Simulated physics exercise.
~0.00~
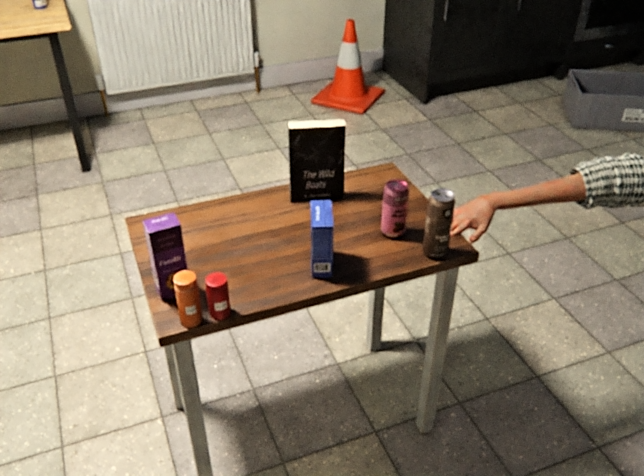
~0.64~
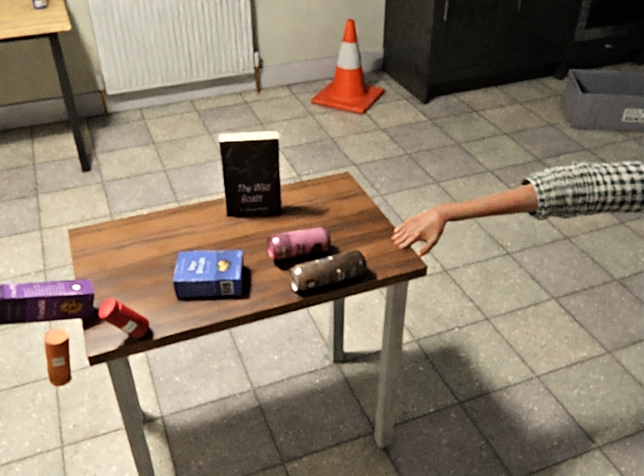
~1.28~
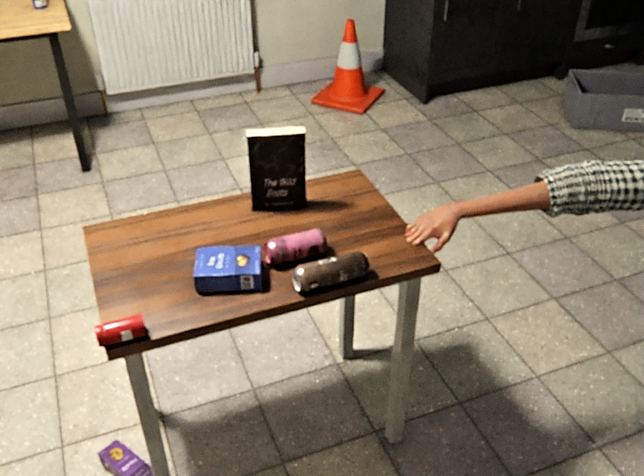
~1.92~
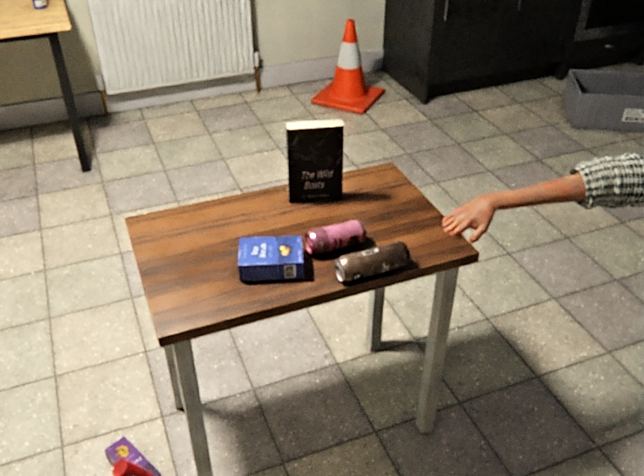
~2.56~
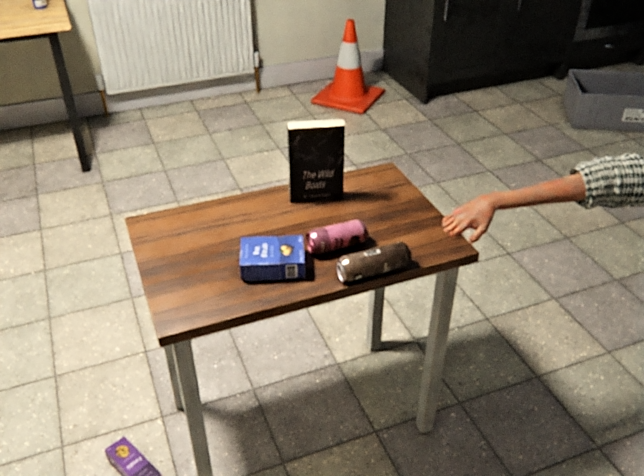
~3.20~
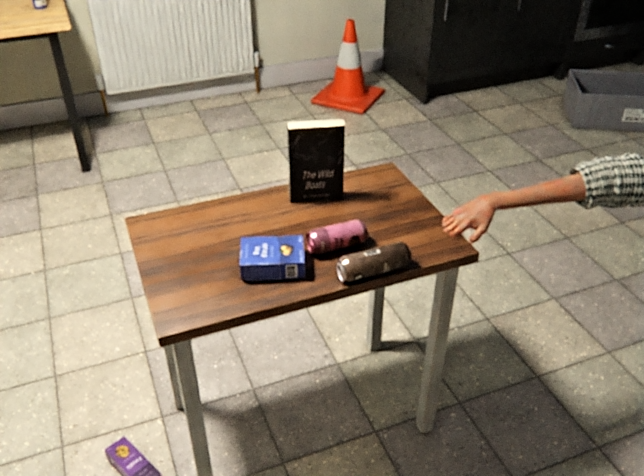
In a room with a grey tiled floor, a hand rests by the right end of a small wooden table holding a black book, two cans, a blue packet, a purple carton and two shakers. The table jerks left, and the cans and blue packet topple while the purple carton and orange shaker go over the left edge. As the table moves back right, the red shaker lies at the left edge, then drops off too. The book stays upright beside the fallen packet and cans, and the purple carton lies on the floor as everything settles.
